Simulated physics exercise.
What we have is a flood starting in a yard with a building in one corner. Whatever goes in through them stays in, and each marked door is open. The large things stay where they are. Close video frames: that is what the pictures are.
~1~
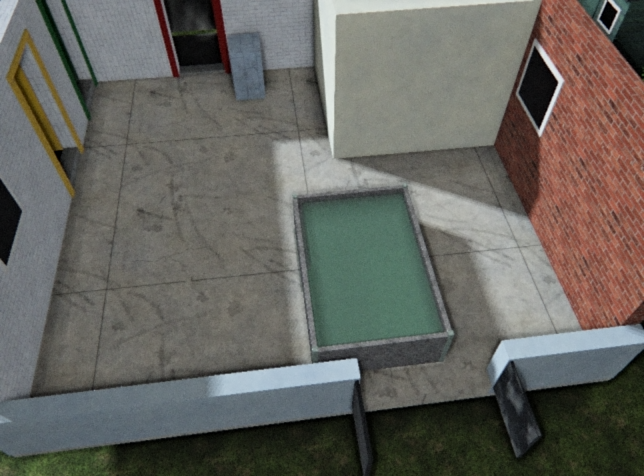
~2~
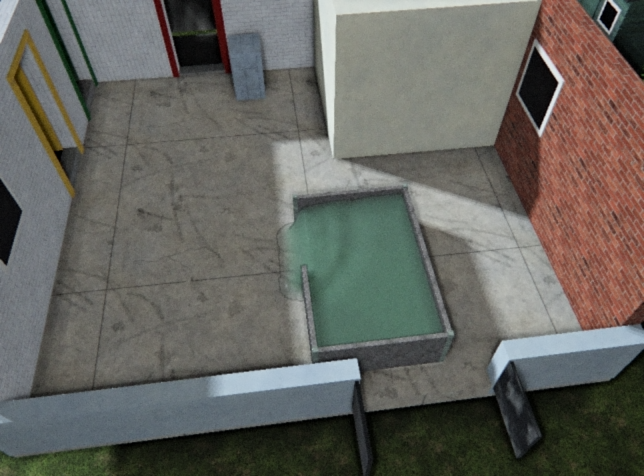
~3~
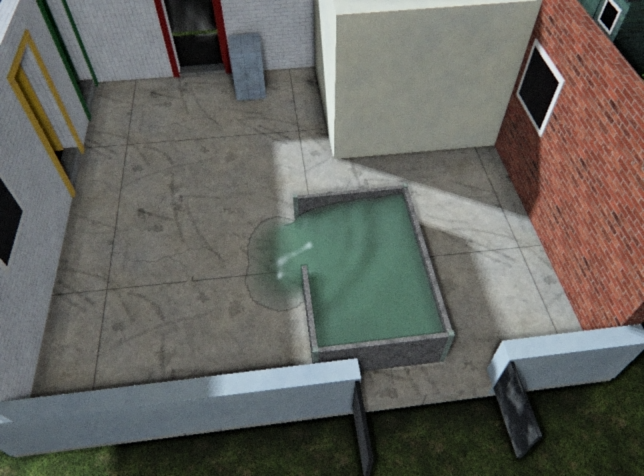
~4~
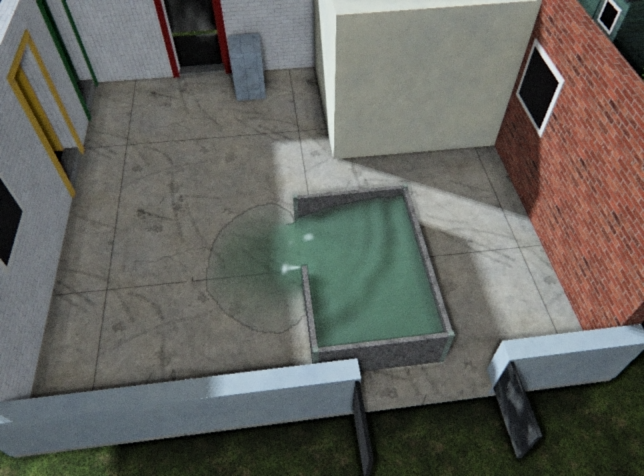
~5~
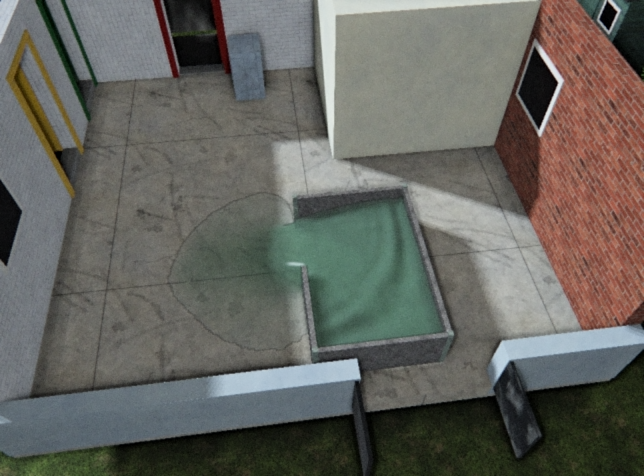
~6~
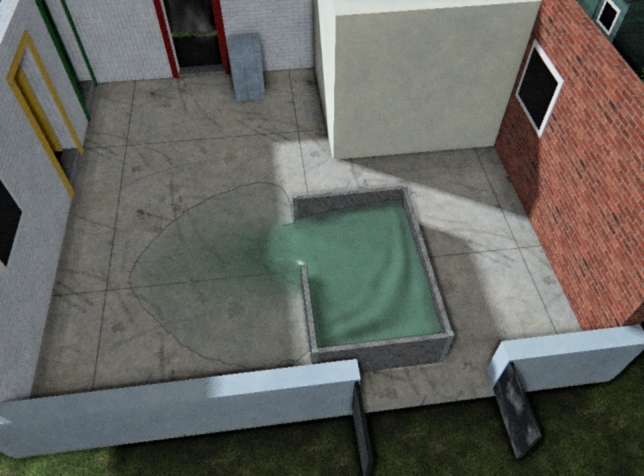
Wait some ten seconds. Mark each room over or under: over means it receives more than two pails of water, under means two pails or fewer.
Yellow door - under; red door - over; green door - under.
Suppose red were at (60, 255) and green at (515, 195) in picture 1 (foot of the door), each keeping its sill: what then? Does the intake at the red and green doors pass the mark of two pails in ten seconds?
Red: Above; green: Below.
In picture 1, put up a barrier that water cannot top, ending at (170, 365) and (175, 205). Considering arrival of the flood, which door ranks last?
The door marked yellow.
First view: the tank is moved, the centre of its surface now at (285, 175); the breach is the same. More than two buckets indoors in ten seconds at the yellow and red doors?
Briefly, the yellow door gets too much and the red door gets too much.
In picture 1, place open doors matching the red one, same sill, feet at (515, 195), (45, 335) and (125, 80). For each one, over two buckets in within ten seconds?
In turn: Lets less in, lets more in, is over.
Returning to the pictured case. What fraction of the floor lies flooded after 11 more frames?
Roughly 40 percent, I reckon.
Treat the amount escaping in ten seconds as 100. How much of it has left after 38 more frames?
Share gone by then: About 15 %.
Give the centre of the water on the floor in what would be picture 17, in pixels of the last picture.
Near (261, 269).
A moment on, water covers 30 % of the floor; the yellow door not reached, the red door not reached, the green door not reached.
Next, water covers 40 % of the floor; the yellow door wet at the sill, nothing in, the red door not reached, the green door not reached.
Then, water covers 50 % of the floor; the yellow door wet at the sill, nothing in, the red door not reached, the green door wet at the sill, nothing in.
Later, water covers 65 % of the floor; the yellow door wet at the sill, nothing in, the red door under two buckets in, the green door wet at the sill, nothing in.
In the end, water covers 80 % of the floor; the yellow door wet at the sill, nothing in, the red door over two buckets in, the green door wet at the sill, nothing in.
